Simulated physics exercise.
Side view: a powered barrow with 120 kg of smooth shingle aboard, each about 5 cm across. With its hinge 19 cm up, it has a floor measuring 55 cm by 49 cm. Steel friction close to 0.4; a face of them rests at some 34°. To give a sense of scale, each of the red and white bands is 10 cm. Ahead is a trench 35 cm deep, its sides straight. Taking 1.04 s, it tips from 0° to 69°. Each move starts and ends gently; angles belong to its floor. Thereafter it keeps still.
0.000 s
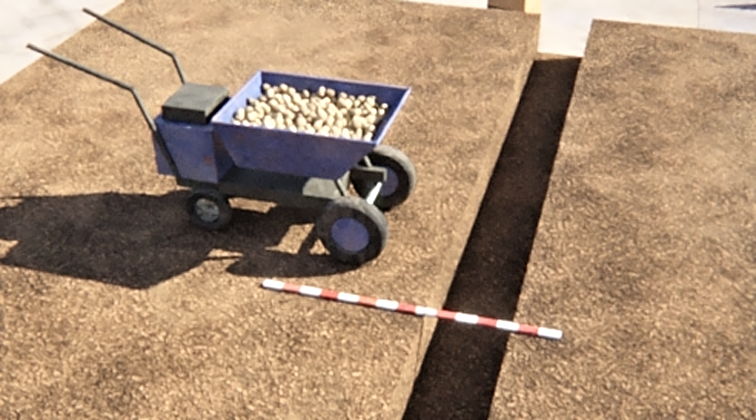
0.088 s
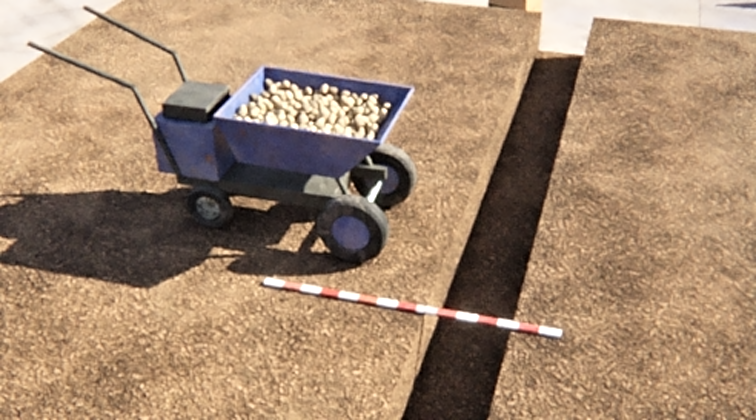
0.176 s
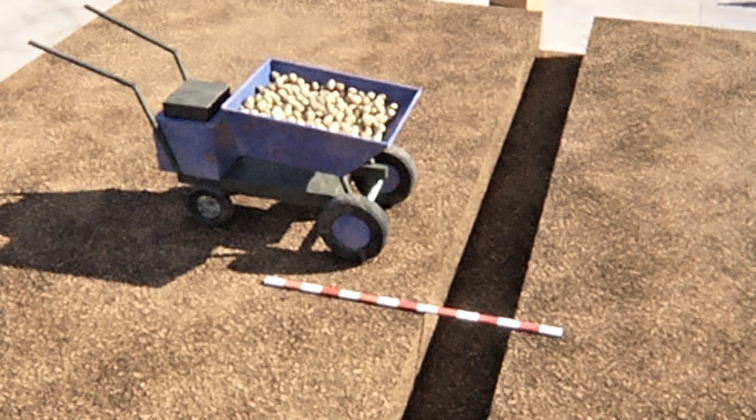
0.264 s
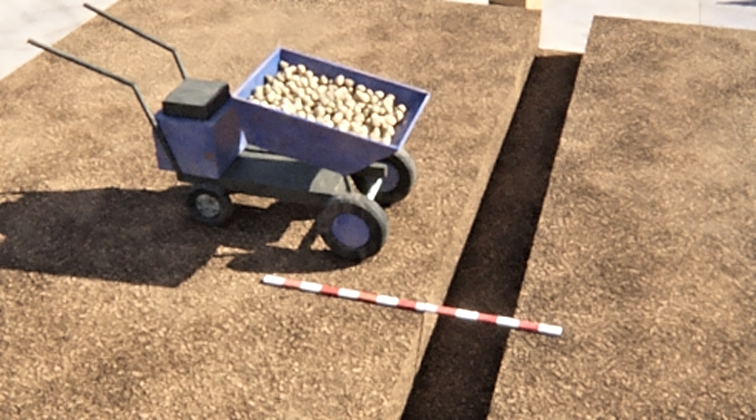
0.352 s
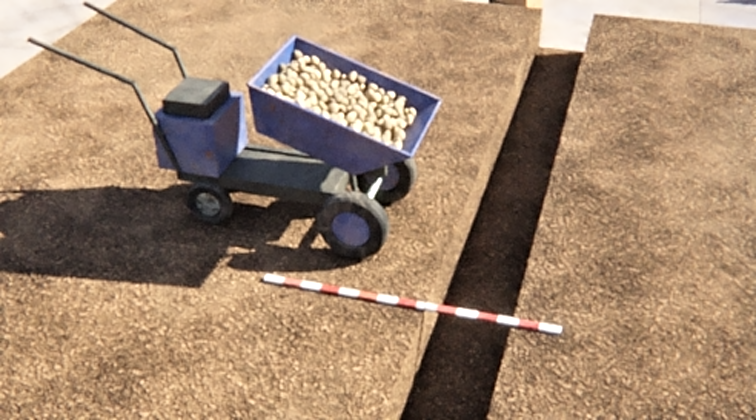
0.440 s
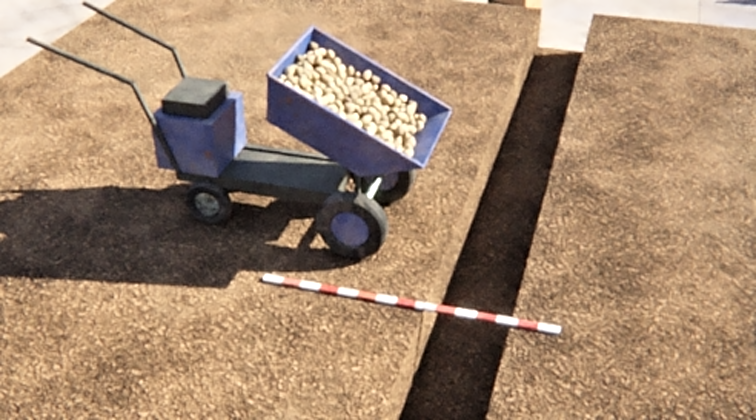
The blue tray of a small powered barrow, heaped with pale, smooth stones, tilted gradually up at its left end and leaned toward the trench on the right, while the wheeled base stayed put.
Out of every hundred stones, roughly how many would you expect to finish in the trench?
Close to 71 in every hundred.
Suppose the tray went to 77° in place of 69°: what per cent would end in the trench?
About 80 per cent would end up in the trench.
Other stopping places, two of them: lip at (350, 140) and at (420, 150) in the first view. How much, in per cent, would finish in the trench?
That gives roughly 100 per cent and roughly 20 per cent.
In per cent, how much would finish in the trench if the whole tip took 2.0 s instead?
In that case, around 90%.
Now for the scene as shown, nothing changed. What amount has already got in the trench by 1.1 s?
By that moment, roughly 40 per cent of the load.
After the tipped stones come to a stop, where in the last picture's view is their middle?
Middle at around (509, 287), I'd say.
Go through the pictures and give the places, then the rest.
The tray is at 0°, its lip at (377, 144); the top of the load is at (308, 106), in the first frame.
Lip at (381, 143), floor tilted 1°, highest stones at (298, 102); the stones move at 0.3 m/s on average, in the second frame.
Lip at (388, 145), floor tilted 5°, highest stones at (282, 90); the stones move at 0.5 m/s on average, in the third frame.
Lip at (398, 150), floor tilted 11°, highest stones at (285, 78); the stones move at 0.7 m/s on average, in the fourth frame.
The tray is at 18°, its lip at (411, 157); the top of the load is at (298, 67); the stones move at 0.9 m/s on average, in the fifth frame.
The tray is at 27°, its lip at (423, 168); the top of the load is at (308, 59); the stones move at 0.9 m/s on average, in the sixth frame.
After 0.8 s the floor is at 58°; 100 % in the tray; the foremost stones are at (463, 183).
After 1.1 s the floor is at 69°; 53 % in the tray, 39 % in the trench, 8 % past the trench; the foremost stones are at (558, 250).
After 1.5 s the floor is at 69°; 16 % in the tray, 55 % in the trench, 29 % past the trench; the foremost stones are at (673, 257).
After 3.4 s the floor is at 69°; 0 % in the tray, 71 % in the trench, 29 % past the trench; the foremost stones are past the picture's edge.
